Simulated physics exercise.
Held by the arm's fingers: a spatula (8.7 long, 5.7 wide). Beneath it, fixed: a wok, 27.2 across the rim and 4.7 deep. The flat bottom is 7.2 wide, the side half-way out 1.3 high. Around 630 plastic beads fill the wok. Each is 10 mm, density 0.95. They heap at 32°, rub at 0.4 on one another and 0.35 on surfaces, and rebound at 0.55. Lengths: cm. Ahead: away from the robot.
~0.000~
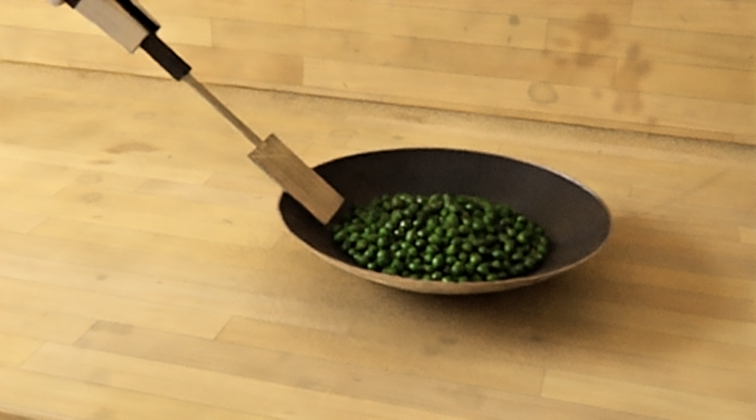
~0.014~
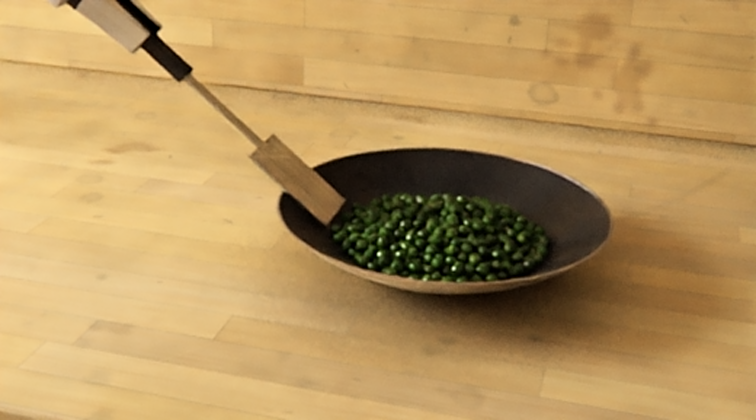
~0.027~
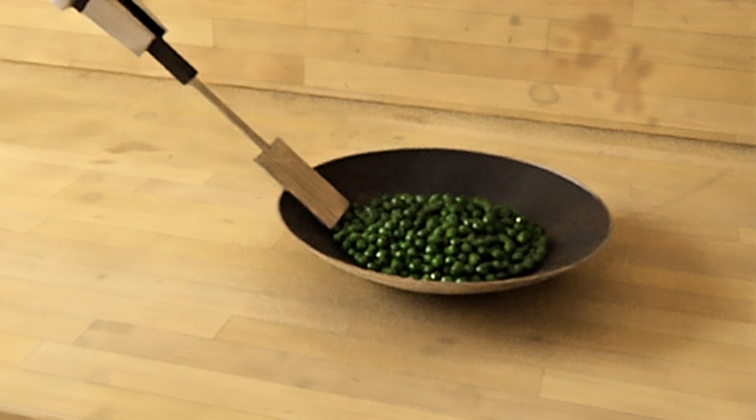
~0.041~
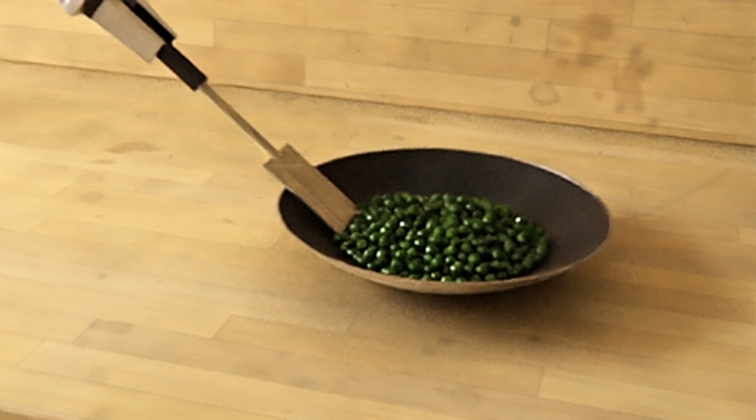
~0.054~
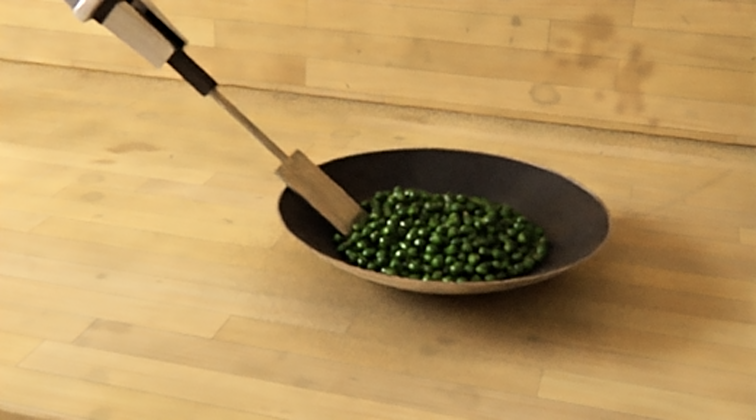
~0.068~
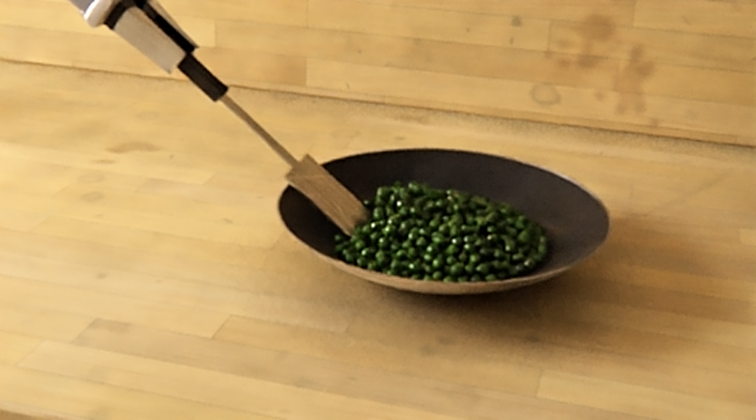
On a light wooden surface, a dark, shallow pan holds a heap of glossy green beads, with a robot arm's flat wooden spatula resting inside its left edge. The spatula slides slightly right and down against the beads, and the near left side of the heap rises a little while the pan stays still.
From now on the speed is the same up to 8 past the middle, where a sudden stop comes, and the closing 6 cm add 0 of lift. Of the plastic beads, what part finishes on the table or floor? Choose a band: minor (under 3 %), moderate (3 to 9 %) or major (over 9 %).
Moderate.
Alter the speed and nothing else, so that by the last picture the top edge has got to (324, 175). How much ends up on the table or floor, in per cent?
Share: Roughly 25 %.
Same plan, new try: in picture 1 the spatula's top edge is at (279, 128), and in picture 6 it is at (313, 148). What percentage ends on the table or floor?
About 5 per cent.
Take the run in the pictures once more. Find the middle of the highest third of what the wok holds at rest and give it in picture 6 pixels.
I'd put it close to (549, 229).
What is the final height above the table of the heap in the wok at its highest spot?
It reaches roughly 6.0 cm.
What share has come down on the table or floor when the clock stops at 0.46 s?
4 %.
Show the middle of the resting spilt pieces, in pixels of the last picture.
In the last view, it's around (657, 289).
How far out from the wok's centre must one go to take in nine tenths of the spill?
I reckon it's some 25 centimetres.
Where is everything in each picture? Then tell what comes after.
The spatula top edge at (260, 144), sloping 39°; upper third of the load around (449, 227), from x 335 to 545, top at y 200; 626 in the wok, in the first picture.
The spatula top edge at (261, 145), sloping 39°; upper third of the load around (449, 227), from x 335 to 545, top at y 200, in the second picture.
The spatula top edge at (266, 148), sloping 39°; upper third of the load around (449, 227), from x 335 to 545, top at y 200, in the third picture.
The spatula top edge at (275, 154), sloping 39°; upper third of the load around (446, 226), from x 340 to 545, top at y 195, in the fourth picture.
The spatula top edge at (285, 160), sloping 39°; upper third of the load around (446, 224), from x 340 to 545, top at y 190, in the fifth picture.
The spatula top edge at (296, 165), sloping 39°; upper third of the load around (444, 225), from x 340 to 545, top at y 185; 626 in the wok, in the sixth picture.
After 0.14 s, sloping 39°, highest piece 4 above the table; 626 in the wok.
After 0.22 s, sloping 39°, highest piece 5 above the table; 626 in the wok.
After 0.46 s, sloping 39°, highest piece 6 above the table; 597 in the wok, 25 on the table or floor, 4 on the blade or in flight.
After 1.51 s, sloping 39°, highest piece 6 above the table; 596 in the wok, 30 on the table or floor.
In the end, 596 in the wok, 30 on the table or floor. That is 5 % on the table or floor.
